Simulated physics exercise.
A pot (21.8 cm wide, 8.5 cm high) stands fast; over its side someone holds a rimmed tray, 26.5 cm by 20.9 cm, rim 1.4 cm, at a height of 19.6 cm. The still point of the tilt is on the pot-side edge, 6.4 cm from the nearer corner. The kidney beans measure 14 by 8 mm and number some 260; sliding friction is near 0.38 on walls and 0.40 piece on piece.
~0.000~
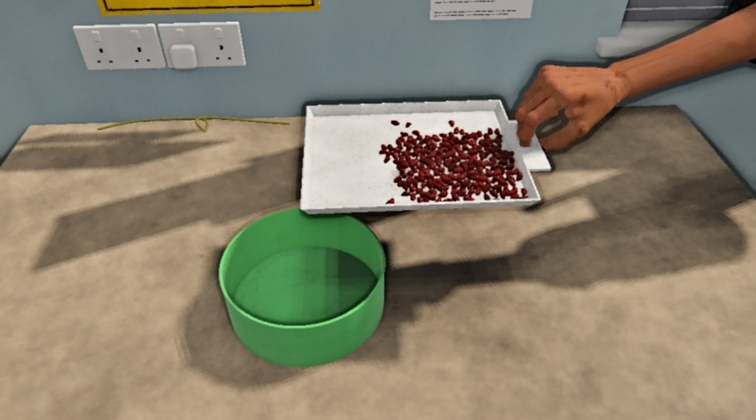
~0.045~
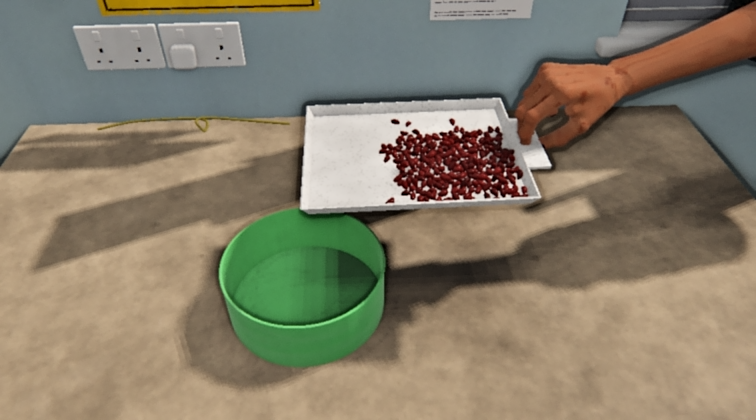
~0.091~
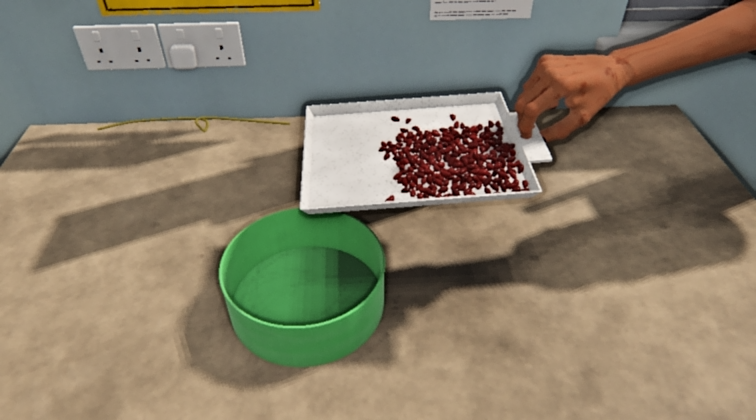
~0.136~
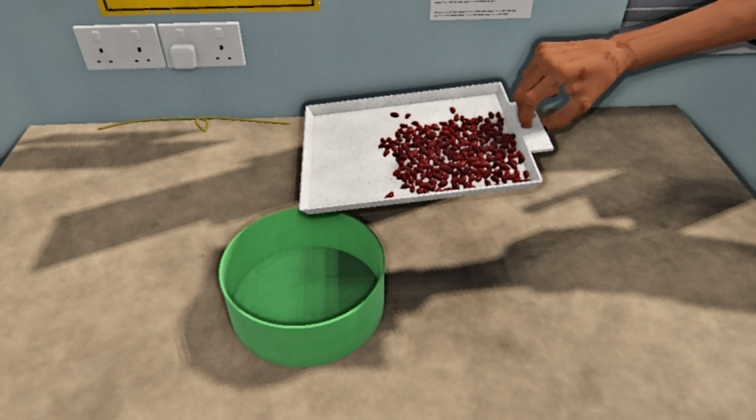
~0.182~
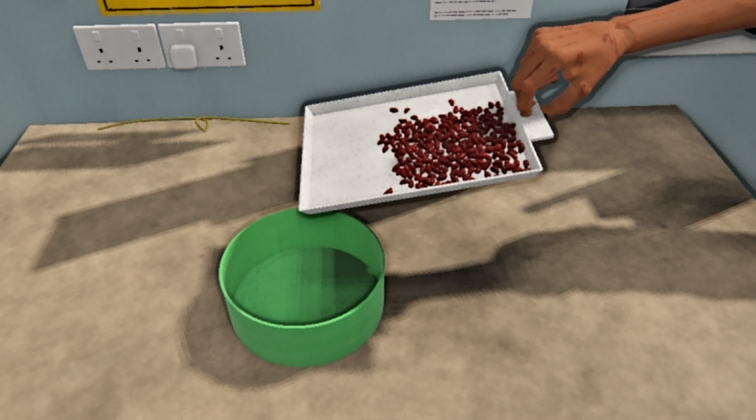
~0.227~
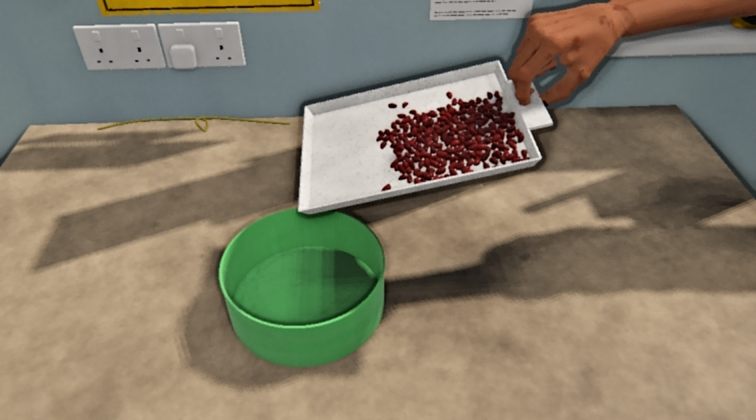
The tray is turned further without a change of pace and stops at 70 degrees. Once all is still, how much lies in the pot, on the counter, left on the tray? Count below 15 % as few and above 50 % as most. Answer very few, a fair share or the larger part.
In the pot: The larger part; on the counter: A fair share; left on the tray: Very few.
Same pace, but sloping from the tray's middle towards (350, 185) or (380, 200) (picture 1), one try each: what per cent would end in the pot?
About 100 and 70 per cent.
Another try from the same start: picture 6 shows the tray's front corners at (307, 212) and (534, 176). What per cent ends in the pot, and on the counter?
Pot 95, counter 5.
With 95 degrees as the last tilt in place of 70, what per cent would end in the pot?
Then about 65 per cent.
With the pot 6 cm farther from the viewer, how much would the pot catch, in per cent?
It would be near 65 per cent.
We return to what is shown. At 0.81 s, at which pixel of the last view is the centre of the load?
At about (286, 177).
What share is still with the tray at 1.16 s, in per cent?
About 5 per cent.
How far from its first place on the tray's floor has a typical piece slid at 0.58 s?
About 6 cm.
After 0.58 s, tilt 41 degrees; the tray holds 100 %, the pot 0 %.
Then, at 0.81 s, tilt 59 degrees; the tray holds 50 %, the pot 5 %.
Then, at 1.16 s, tilt 70 degrees; the tray holds 5 %, the pot 60 %.
By 2.4 s all is still; pot 60 %, counter 35 %, tray 5 %.
